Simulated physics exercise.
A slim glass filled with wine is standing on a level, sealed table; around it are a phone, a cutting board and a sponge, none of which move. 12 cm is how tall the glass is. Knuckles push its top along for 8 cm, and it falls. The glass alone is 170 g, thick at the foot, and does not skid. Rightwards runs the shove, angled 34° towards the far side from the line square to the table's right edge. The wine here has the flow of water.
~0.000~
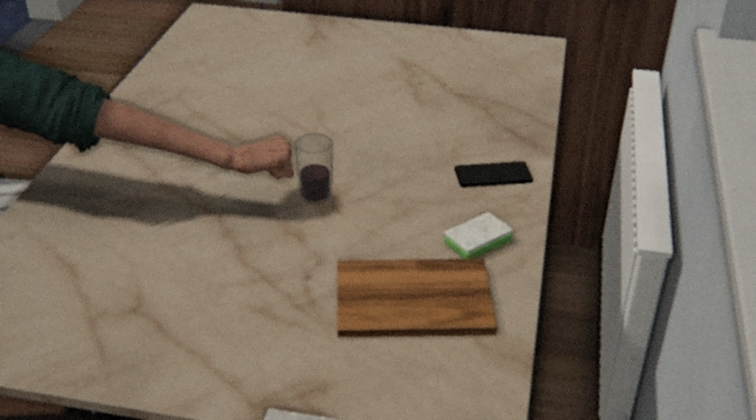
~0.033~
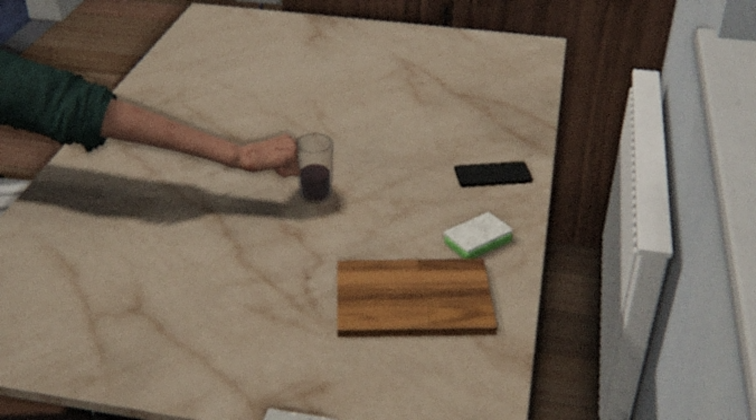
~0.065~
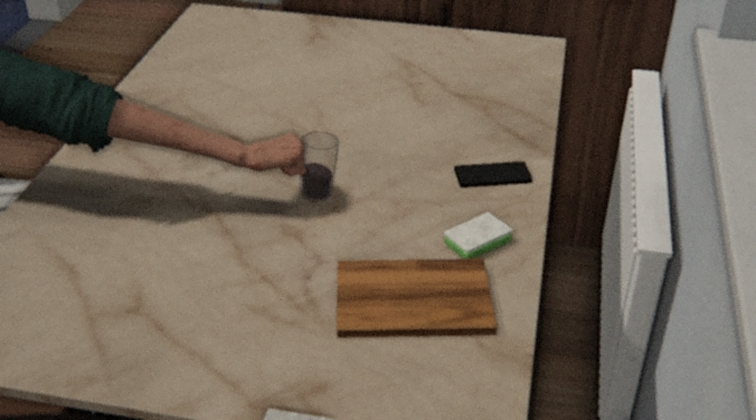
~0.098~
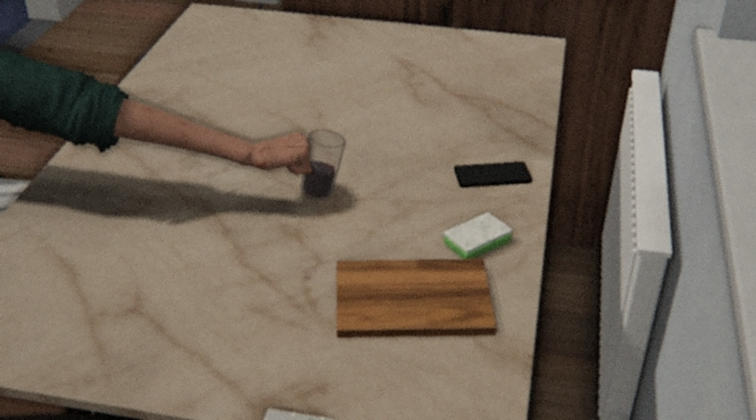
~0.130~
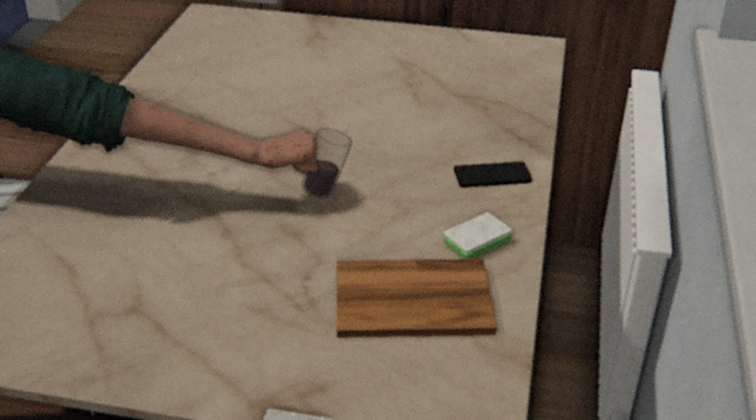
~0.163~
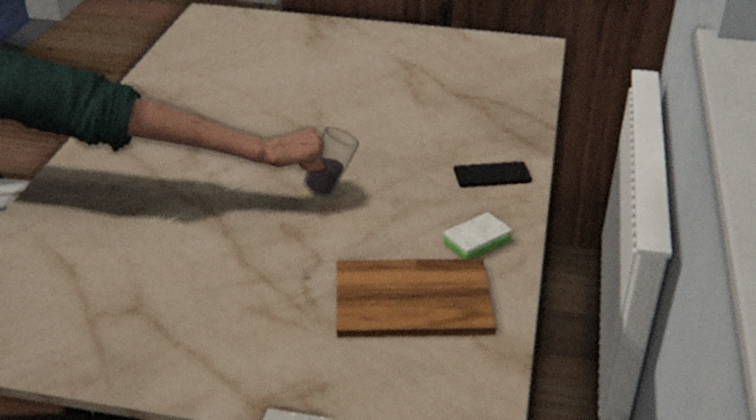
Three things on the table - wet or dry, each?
Phone: Wet; cutting board: Dry; sponge: Dry.
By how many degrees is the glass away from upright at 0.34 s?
It's tilted some 72° from upright.
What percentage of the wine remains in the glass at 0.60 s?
Share remaining: Around 42 %.
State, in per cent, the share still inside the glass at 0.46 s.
Roughly 82 per cent.
Then, 0.34 s in, the tilt is 72° and 100 per cent is in the glass, 0 has run off the table; wet so far, nothing.
Then, 0.46 s in, the tilt is 88° and 83 per cent is in the glass, 0 has run off the table; wet so far, nothing.
Then, 0.60 s in, the tilt is 88° and 41 per cent is in the glass, 0 has run off the table; wet so far, phone.
Then, 0.84 s in, the tilt is 88° and 22 per cent is in the glass, 0 has run off the table; wet so far, phone.
Finally, 10 per cent is in the glass, 12 has run off the table; wet so far, phone.
